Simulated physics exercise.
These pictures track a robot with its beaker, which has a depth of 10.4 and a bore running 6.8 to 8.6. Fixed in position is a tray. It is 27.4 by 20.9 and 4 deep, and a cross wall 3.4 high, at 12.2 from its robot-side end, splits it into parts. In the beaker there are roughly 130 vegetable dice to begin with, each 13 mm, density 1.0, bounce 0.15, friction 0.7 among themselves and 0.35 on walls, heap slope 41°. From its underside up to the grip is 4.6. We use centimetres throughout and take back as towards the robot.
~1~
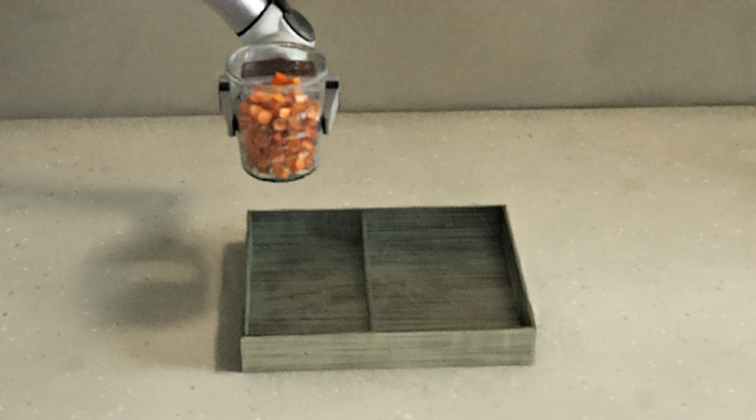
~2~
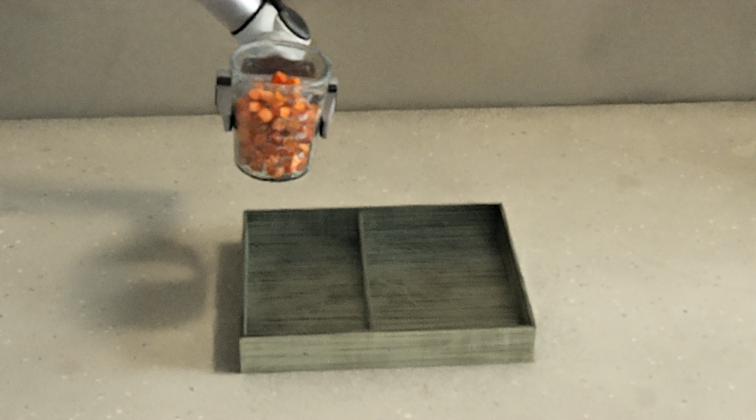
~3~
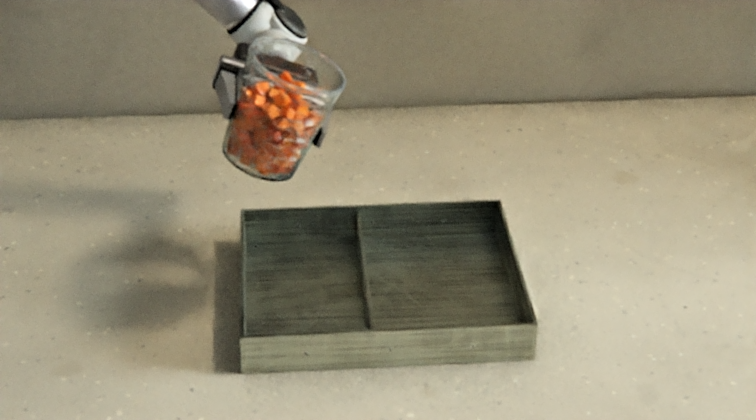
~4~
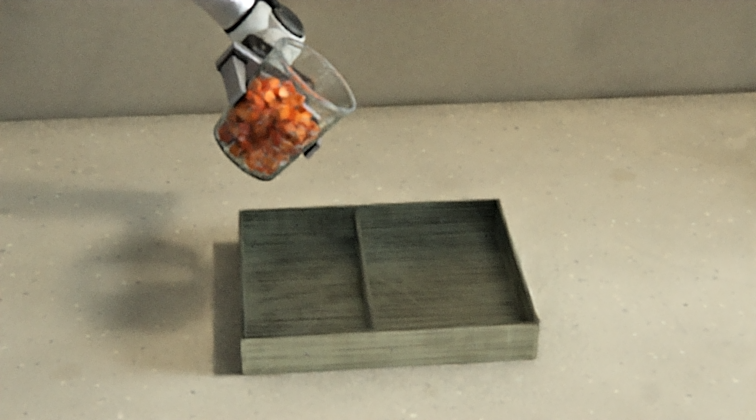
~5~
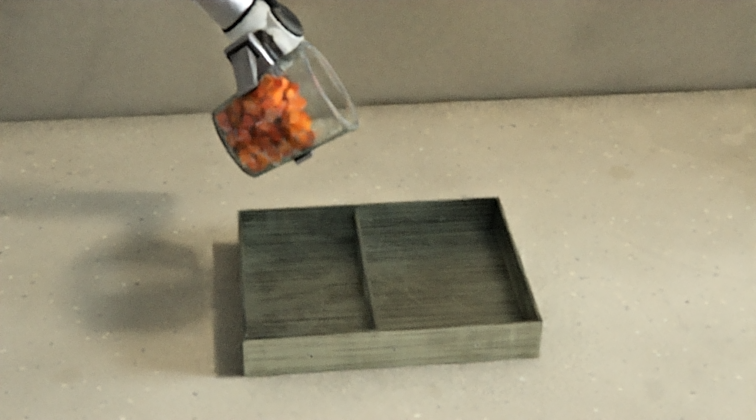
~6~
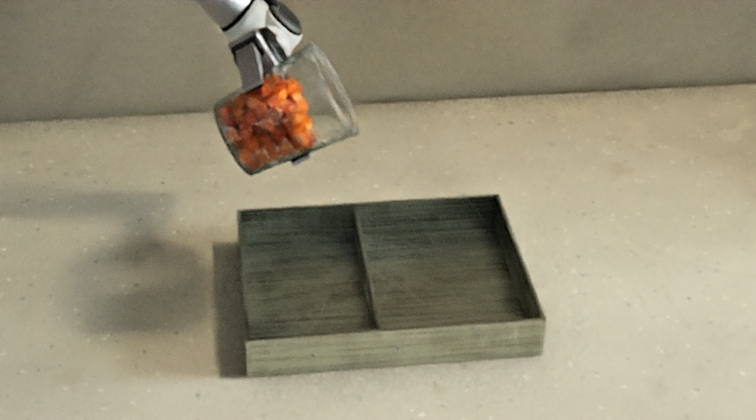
Above a dark wooden tray with a divider on a pale speckled surface, a robot arm held a clear beaker of orange vegetable dice upright, then steadily tilted it over toward the right.
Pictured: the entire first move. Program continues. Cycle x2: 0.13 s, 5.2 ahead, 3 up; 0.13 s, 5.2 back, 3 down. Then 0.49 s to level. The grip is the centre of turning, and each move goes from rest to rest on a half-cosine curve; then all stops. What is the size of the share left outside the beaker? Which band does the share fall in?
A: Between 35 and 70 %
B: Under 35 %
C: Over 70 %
Option A: Between 35 and 70 %.
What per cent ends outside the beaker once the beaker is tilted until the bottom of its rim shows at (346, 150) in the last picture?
The share is about 100 percent.
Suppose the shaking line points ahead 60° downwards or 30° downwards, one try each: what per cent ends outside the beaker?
Roughly 0 per cent, then 10 per cent.
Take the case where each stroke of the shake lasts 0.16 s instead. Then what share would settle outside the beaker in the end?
In that case about 35 in a hundred.
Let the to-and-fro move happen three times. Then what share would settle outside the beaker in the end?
About 70 per cent, then.
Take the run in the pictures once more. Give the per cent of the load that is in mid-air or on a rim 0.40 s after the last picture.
About 2 per cent.
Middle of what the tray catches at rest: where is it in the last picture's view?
It ends up close to (438, 283).
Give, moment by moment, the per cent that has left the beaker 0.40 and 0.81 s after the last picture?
I'd put it near 40 percent first and near 60 percent later.
Then, 0.40 s after the last picture, tilted 63° forward, highest piece 26 above the table; 79 in the beaker, 43 in the far-side part, 4 in the robot-side part, 2 in flight or on a rim.
Then, 0.81 s after the last picture, tilted 23° forward, highest piece 24 above the table; 68 in the far-side part, 54 in the beaker, 6 in the robot-side part.
Then, 1.21 s after the last picture, level, highest piece 24 above the table; 68 in the far-side part, 54 in the beaker, 6 in the robot-side part.
Then, 2.26 s after the last picture, level, highest piece 24 above the table; 68 in the far-side part, 54 in the beaker, 6 in the robot-side part.
Final count, 68 in the far-side part, 54 in the beaker, 6 in the robot-side part. That is 58 % outside the beaker.
